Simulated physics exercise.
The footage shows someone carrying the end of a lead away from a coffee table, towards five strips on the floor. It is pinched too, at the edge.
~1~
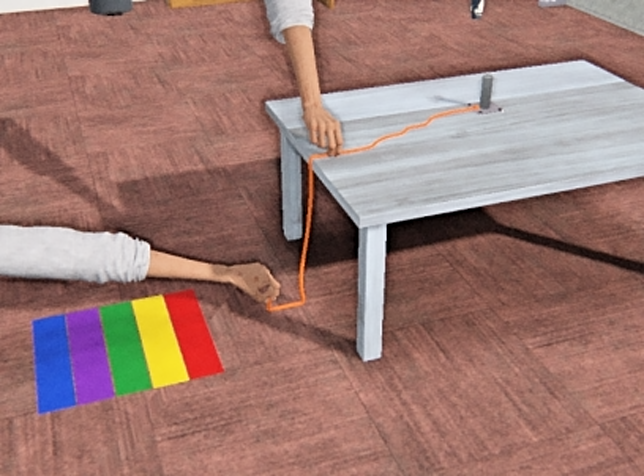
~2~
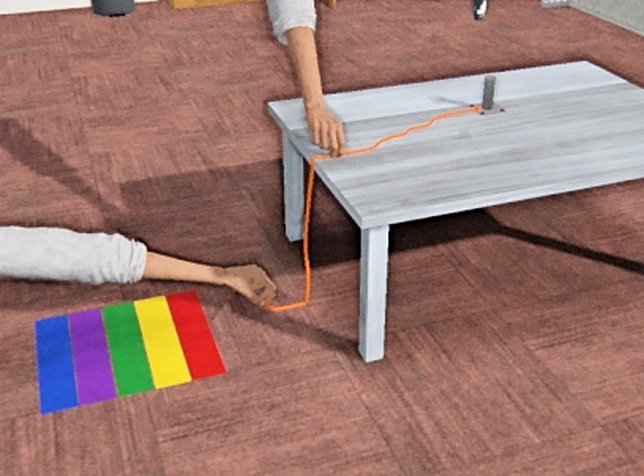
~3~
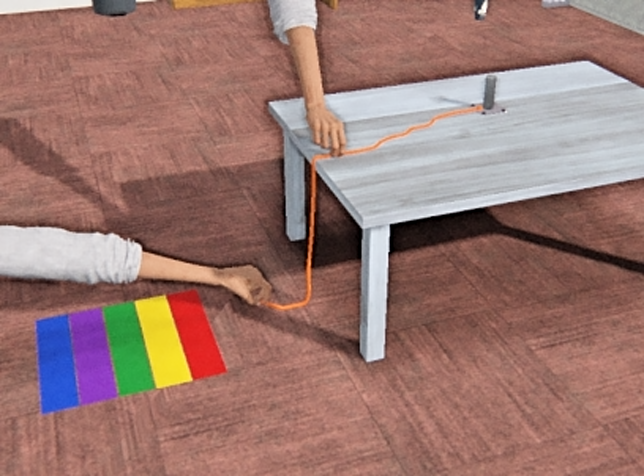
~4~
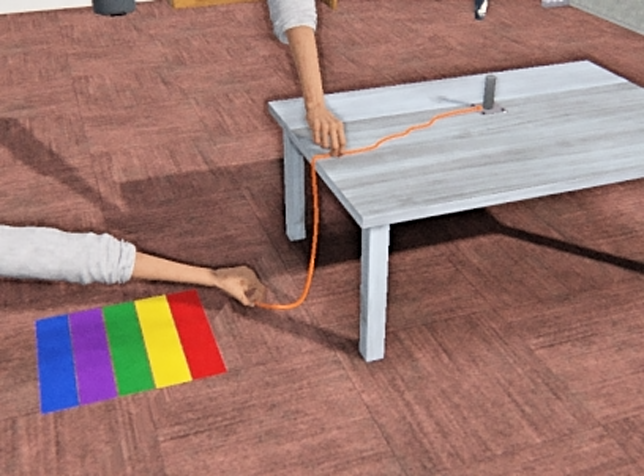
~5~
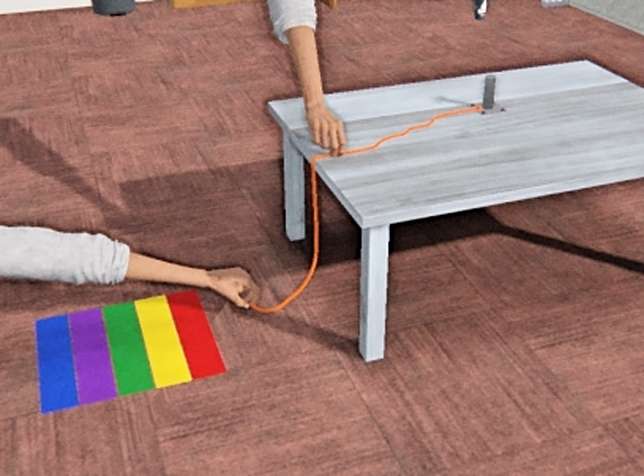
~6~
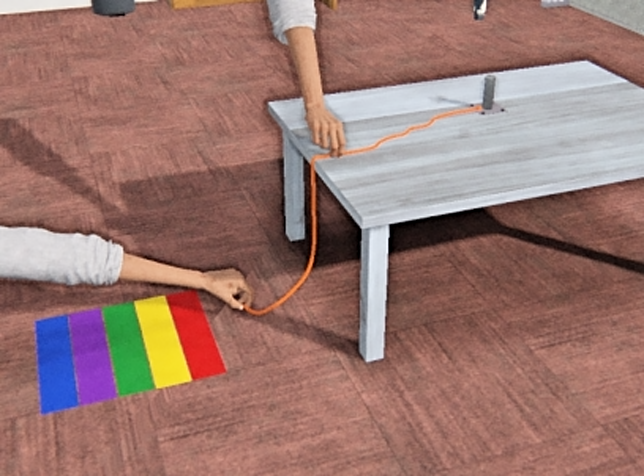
An orange cord's lower end is drawn slightly left by a hand near five coloured strips on the floor, its hanging part easing into a smoother curve, while another hand pinches it at the edge of a pale coffee table.
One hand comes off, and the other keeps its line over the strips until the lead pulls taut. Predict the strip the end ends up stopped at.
The end ends up at the yellow strip.
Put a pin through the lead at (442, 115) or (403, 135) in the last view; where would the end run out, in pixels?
Try one ends near (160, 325), try two near (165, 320).
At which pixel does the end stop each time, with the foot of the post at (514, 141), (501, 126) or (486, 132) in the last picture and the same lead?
One per try, in order: (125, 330), (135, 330), (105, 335).
Early on, end near (212, 312); short of the strips.
Midway, end near (177, 319); over red.
At the end of the slack, end near (157, 323); over yellow. It halts on the yellow strip.
